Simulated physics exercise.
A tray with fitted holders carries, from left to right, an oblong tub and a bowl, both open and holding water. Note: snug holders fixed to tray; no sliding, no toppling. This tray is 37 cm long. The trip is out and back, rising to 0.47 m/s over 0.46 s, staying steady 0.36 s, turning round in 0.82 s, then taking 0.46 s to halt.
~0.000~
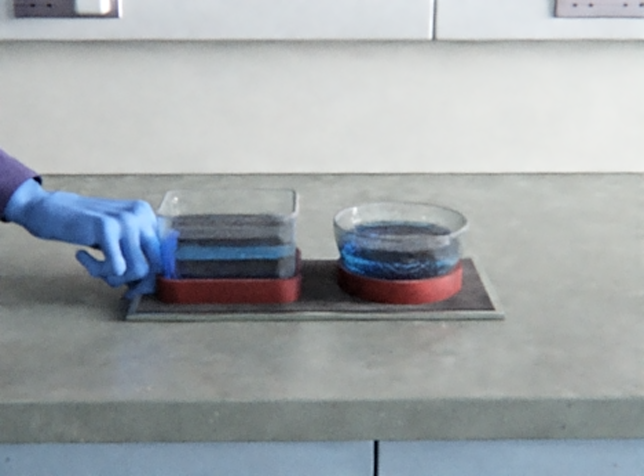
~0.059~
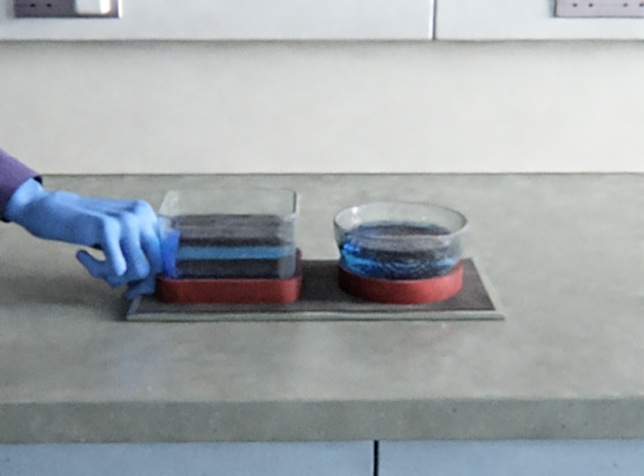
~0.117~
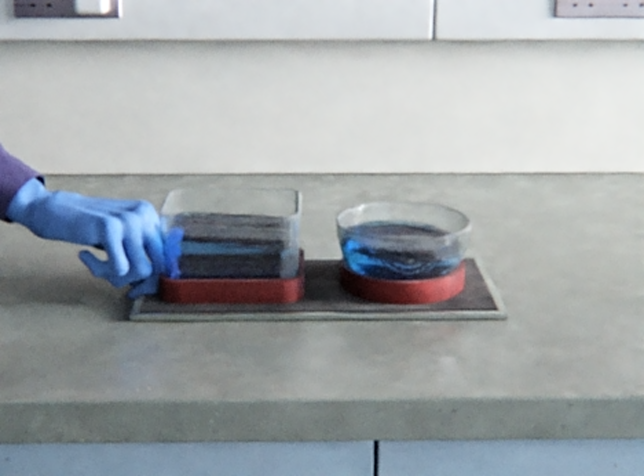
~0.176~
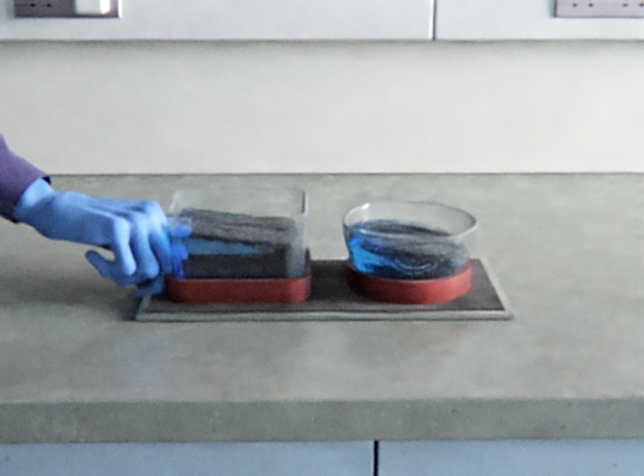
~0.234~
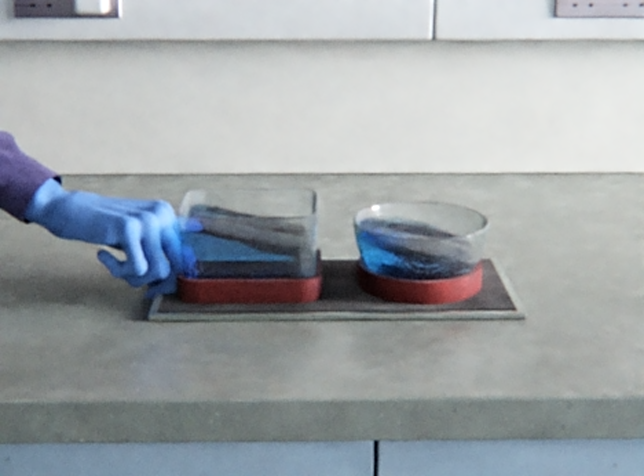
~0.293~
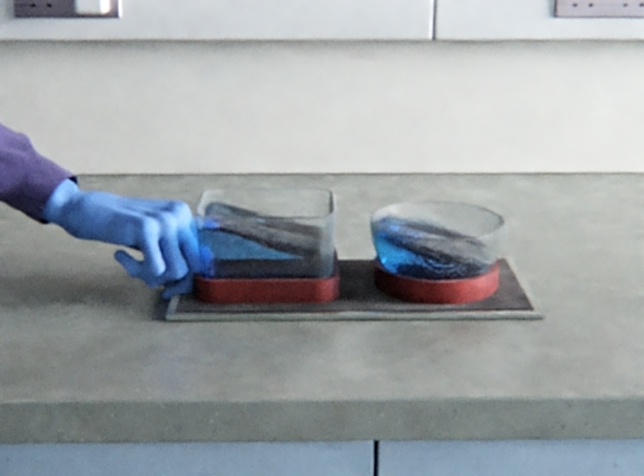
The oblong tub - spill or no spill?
It never overflows.
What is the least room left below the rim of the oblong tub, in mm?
At its peak the liquid sits around 9 mm under the rim.
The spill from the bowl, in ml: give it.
Estimated volume: Some 0 ml.
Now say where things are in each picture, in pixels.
In the first picture, it has moved 0.0 cm; in the oblong tub the surface runs from (168, 226) to (293, 225), rim (296, 205); in the bowl the surface runs from (338, 236) to (461, 236), rim (466, 222); the water in the oblong tub stands 25 mm below the rim.
In the second picture, it has moved 0.0 cm; in the oblong tub the surface runs from (167, 226) to (293, 226).
In the third picture, it has moved 0.3 cm; in the oblong tub the surface runs from (170, 222) to (296, 229).
In the fourth picture, it has moved 1.0 cm; in the oblong tub the surface runs from (175, 219) to (302, 232).
In the fifth picture, it has moved 2.1 cm; in the oblong tub the surface runs from (187, 214) to (313, 237).
In the sixth picture, it has moved 3.8 cm; in the oblong tub the surface runs from (203, 214) to (330, 237); in the bowl the surface runs from (373, 222) to (491, 247).
By 0.81 s the tray moves at 0.47 m/s; losses from the left are 0, 0 ml.
By 1.32 s the tray moves at 0.16 m/s; losses from the left are 0, 0 ml.
By 1.83 s the tray moves at 0.29 m/s; losses from the left are 0, 0 ml.
By 2.35 s the tray moves at 0.00 m/s; losses from the left are 0, 0 ml.
At rest losses from the left are 0, 0 ml.
